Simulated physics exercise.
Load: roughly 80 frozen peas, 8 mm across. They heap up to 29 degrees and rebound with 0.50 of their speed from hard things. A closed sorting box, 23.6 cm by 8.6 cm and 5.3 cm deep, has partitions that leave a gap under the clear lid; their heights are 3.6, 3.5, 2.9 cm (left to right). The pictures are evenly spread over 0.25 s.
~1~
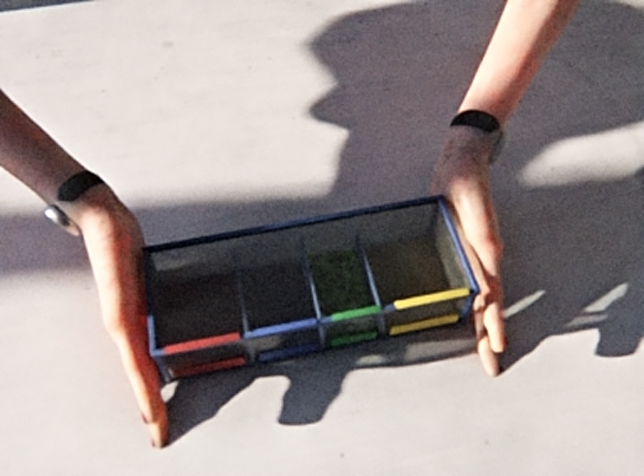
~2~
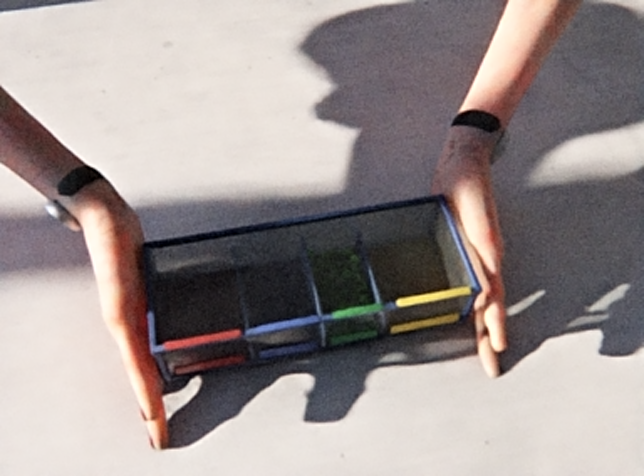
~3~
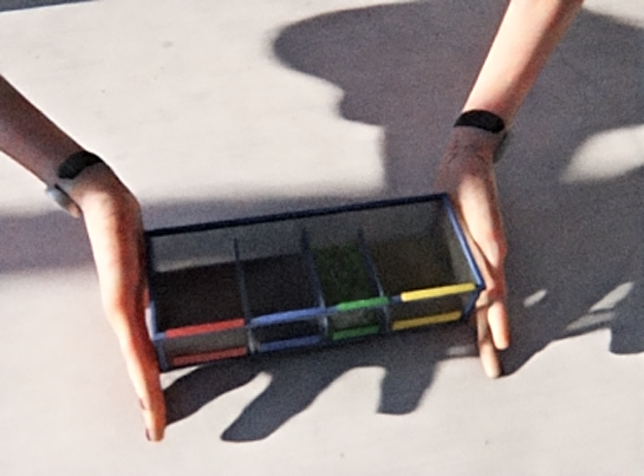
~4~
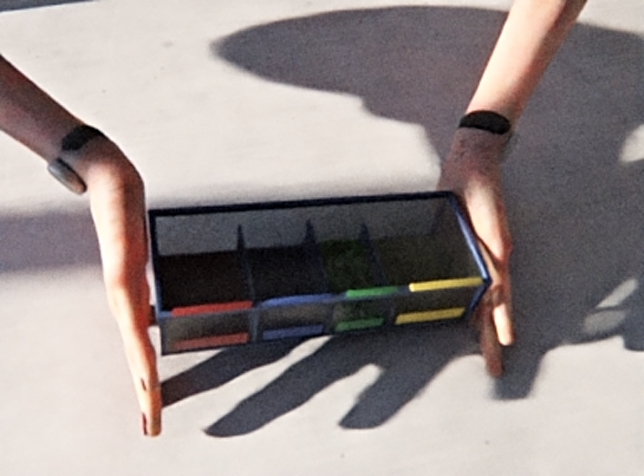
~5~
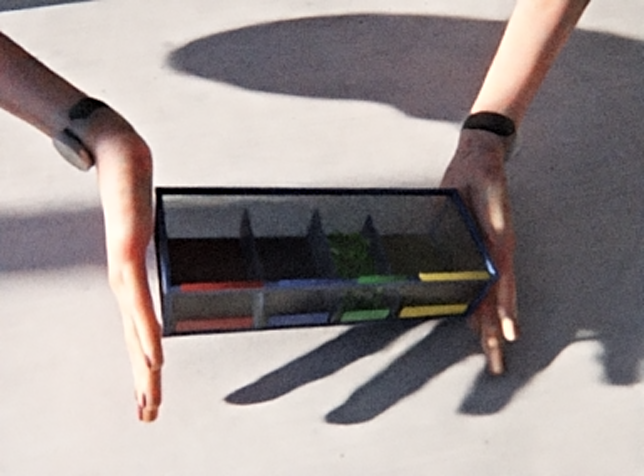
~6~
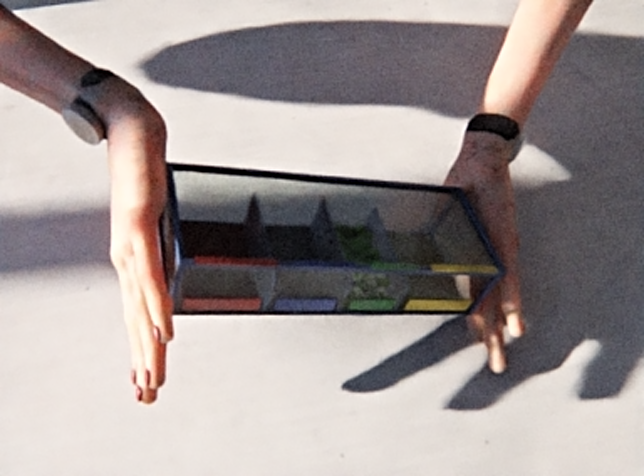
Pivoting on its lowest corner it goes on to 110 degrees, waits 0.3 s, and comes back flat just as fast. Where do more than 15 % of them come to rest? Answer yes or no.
Red no, blue no, green no, yellow yes.
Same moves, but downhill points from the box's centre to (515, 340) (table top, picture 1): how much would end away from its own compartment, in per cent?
About 90 per cent.
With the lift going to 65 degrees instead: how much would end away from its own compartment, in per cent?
About 0 per cent.
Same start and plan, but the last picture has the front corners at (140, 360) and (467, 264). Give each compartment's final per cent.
Red 70; blue 10; green 15; yellow 0.
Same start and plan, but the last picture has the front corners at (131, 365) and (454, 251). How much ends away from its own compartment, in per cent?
Then about 55 per cent.
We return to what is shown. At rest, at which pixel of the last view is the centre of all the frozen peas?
Near (417, 263).
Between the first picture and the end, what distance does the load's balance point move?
About 7.0 cm.
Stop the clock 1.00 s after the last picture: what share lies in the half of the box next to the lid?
Some 90 per cent.
Then, 1.00 s after the last picture, tilt 110 degrees; green 5 %, yellow 95 %.
Then, 1.67 s after the last picture, tilt 57 degrees; yellow 100 %.
Then, 2.38 s after the last picture, tilt 0 degrees; yellow 100 %.
In the end, red 0 %, blue 0 %, green 0 %, yellow 100 %.
